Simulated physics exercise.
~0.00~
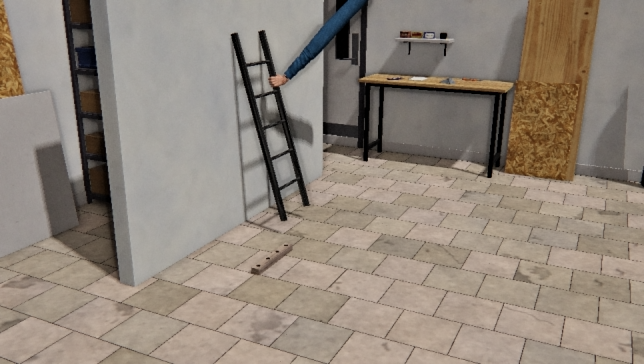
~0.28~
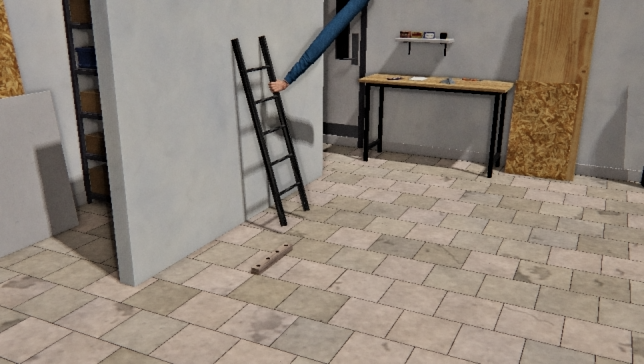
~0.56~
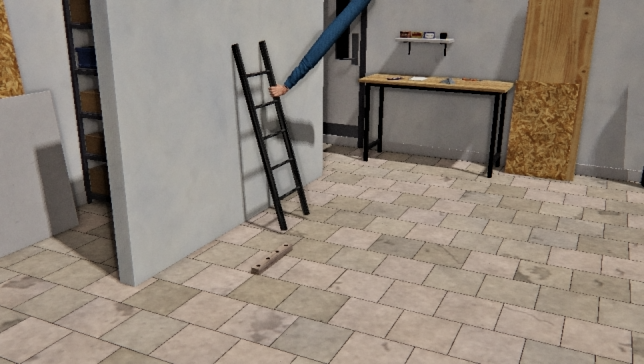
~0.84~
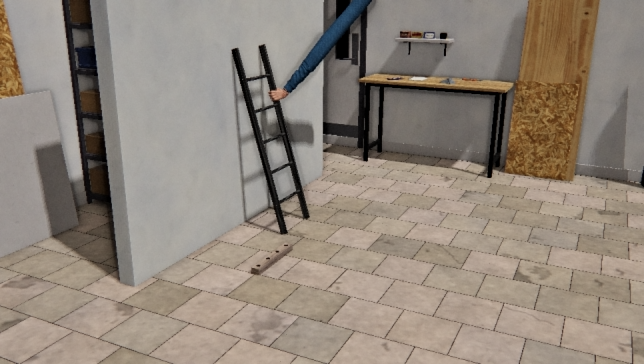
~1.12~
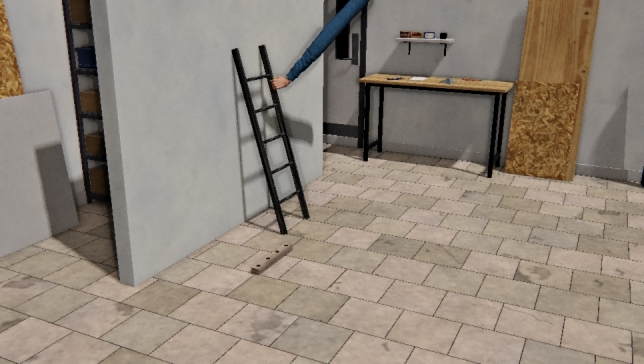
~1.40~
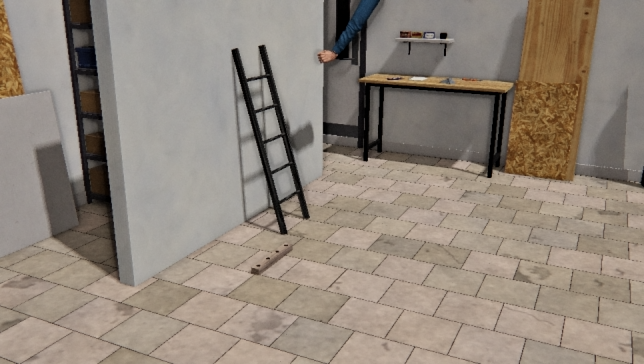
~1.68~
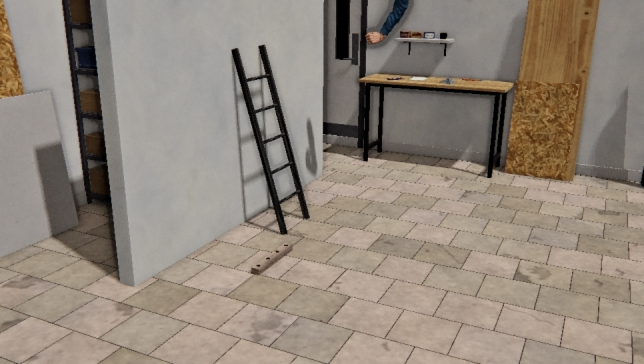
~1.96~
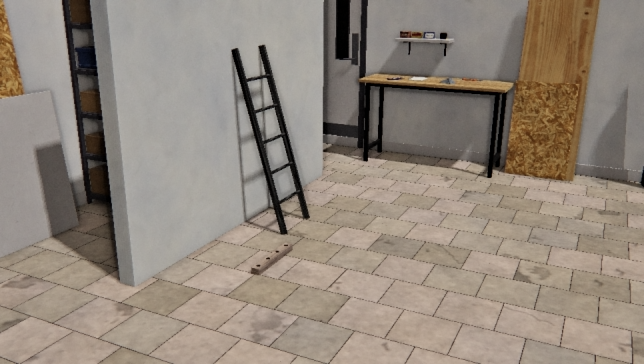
A black ladder-like gate is lowered by a hand, released, and stays leaning on the wall.
